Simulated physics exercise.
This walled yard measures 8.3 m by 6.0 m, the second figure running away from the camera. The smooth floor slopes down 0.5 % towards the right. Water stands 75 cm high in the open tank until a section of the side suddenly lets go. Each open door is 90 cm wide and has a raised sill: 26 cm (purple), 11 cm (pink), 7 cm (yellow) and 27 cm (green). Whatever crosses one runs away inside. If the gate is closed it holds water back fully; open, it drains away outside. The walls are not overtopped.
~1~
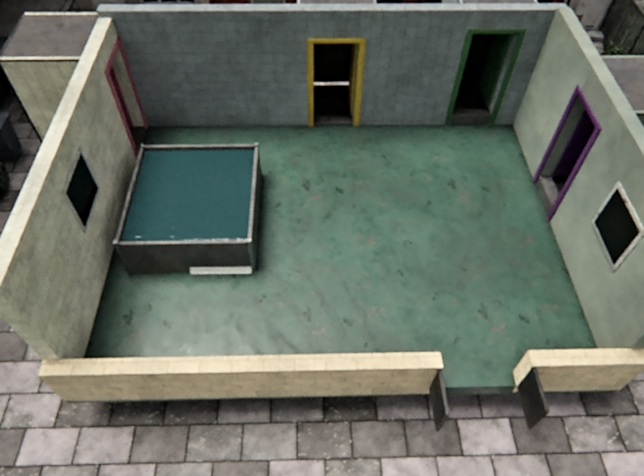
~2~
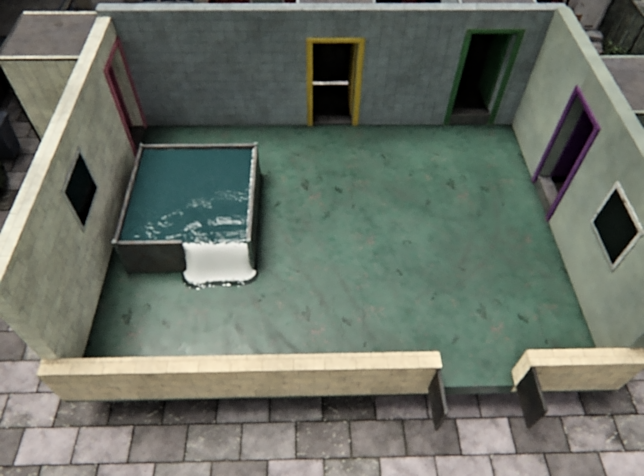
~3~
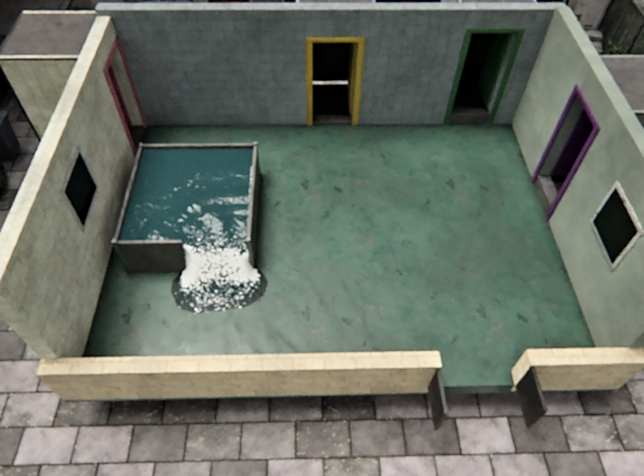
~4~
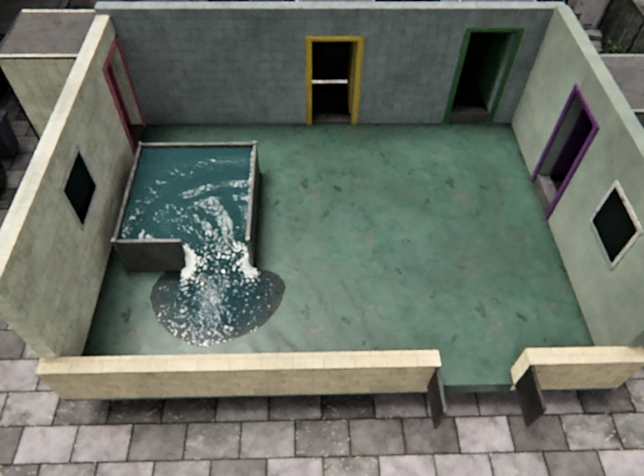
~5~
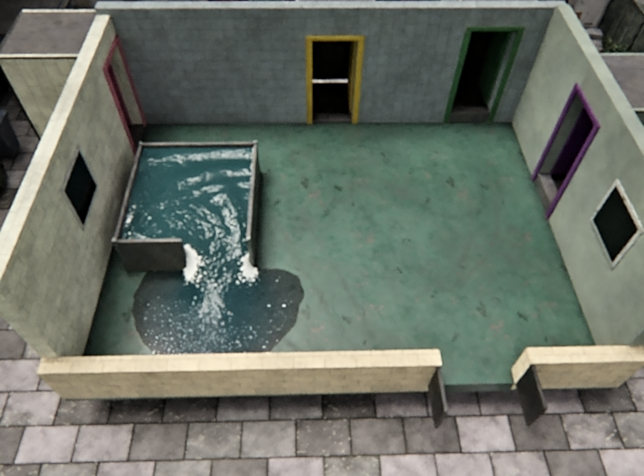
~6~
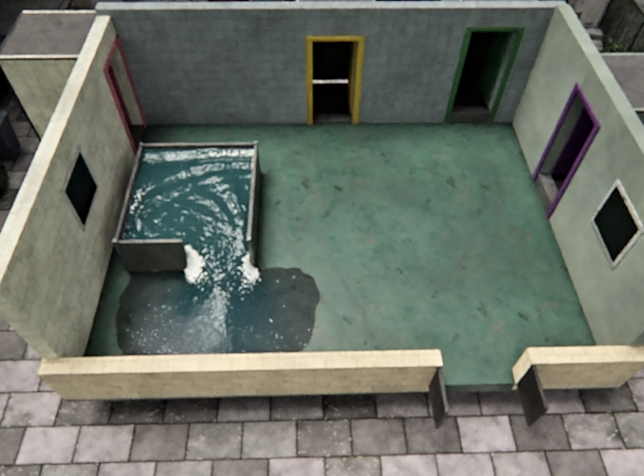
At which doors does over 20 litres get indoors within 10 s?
Door by door: At the purple door it stays under the limit; at the pink door it stays under the limit; at the yellow door it does not reach the limit; at the green door it keeps below the limit.
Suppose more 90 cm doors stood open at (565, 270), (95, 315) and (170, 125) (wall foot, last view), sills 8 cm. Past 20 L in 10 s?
In that order: Over, over, past it.
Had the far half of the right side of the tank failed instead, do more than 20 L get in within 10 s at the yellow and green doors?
Then: Yellow over, green not over.
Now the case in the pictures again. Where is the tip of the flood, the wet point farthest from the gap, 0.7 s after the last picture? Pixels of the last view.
Near (403, 371).
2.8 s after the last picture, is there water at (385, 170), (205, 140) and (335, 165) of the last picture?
In that order: Not reached, not reached, still dry.
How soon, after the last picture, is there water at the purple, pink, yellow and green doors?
Purple 3.0 s, pink 2.8 s, yellow 5.5 s, green 4.5 s.
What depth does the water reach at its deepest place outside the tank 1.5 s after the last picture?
Roughly 46 cm.
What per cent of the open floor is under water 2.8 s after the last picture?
About 45 per cent.
Then, 0.7 s after the last picture water covers 15 % of the floor and is deepest (46 cm) near (220, 363); purple door not reached, pink door not reached, yellow door not reached, green door not reached.
Then, 1.5 s after the last picture water covers 25 % of the floor and is deepest (46 cm) near (79, 377); purple door not reached, pink door not reached, yellow door not reached, green door not reached.
Then, 2.8 s after the last picture water covers 45 % of the floor and is deepest (31 cm) near (79, 377); purple door not reached, pink door 3 cm at the sill, 0 L in, yellow door not reached, green door not reached.
Then, 5.3 s after the last picture water covers 70 % of the floor and is deepest (21 cm) near (232, 363); purple door 9 cm at the sill, 0 L in, pink door 10 cm at the sill, 5 L in, yellow door not reached, green door 12 cm at the sill, 0 L in.
Then, 9.3 s after the last picture water covers 90 % of the floor and is deepest (15 cm) near (514, 127); purple door 8 cm at the sill, 0 L in, pink door 6 cm at the sill, 10 L in, yellow door 8 cm at the sill, 7 L in, green door 13 cm at the sill, 0 L in.
